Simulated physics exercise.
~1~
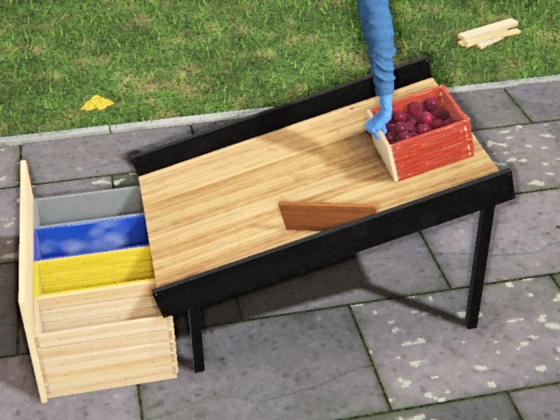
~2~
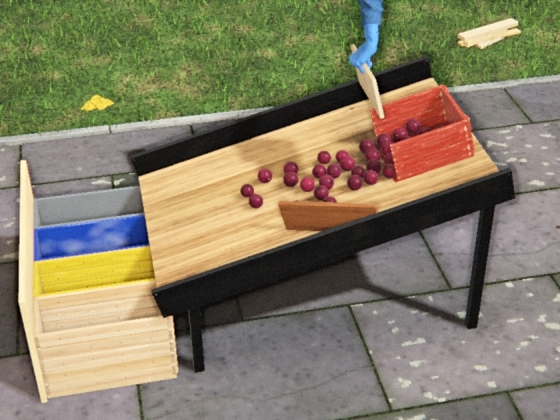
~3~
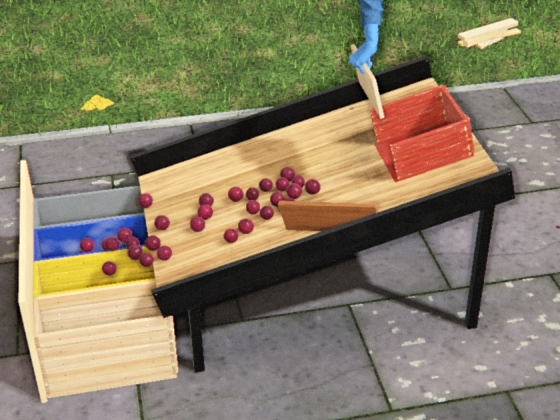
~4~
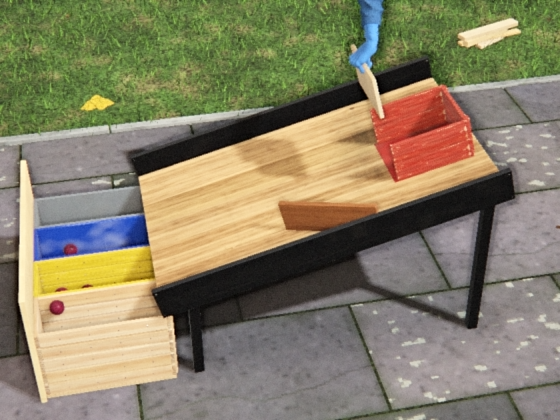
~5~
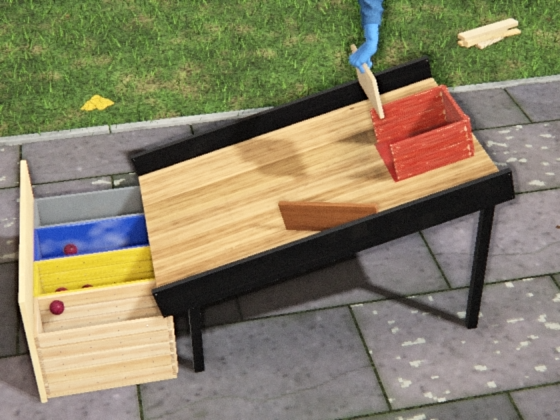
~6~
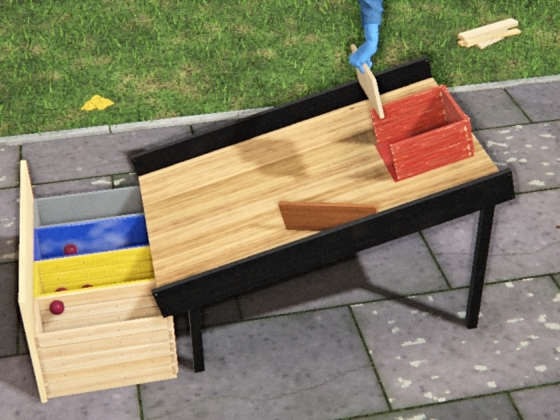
Dark red balls roll down the sloped table and drop mostly into yellow and blue bins.
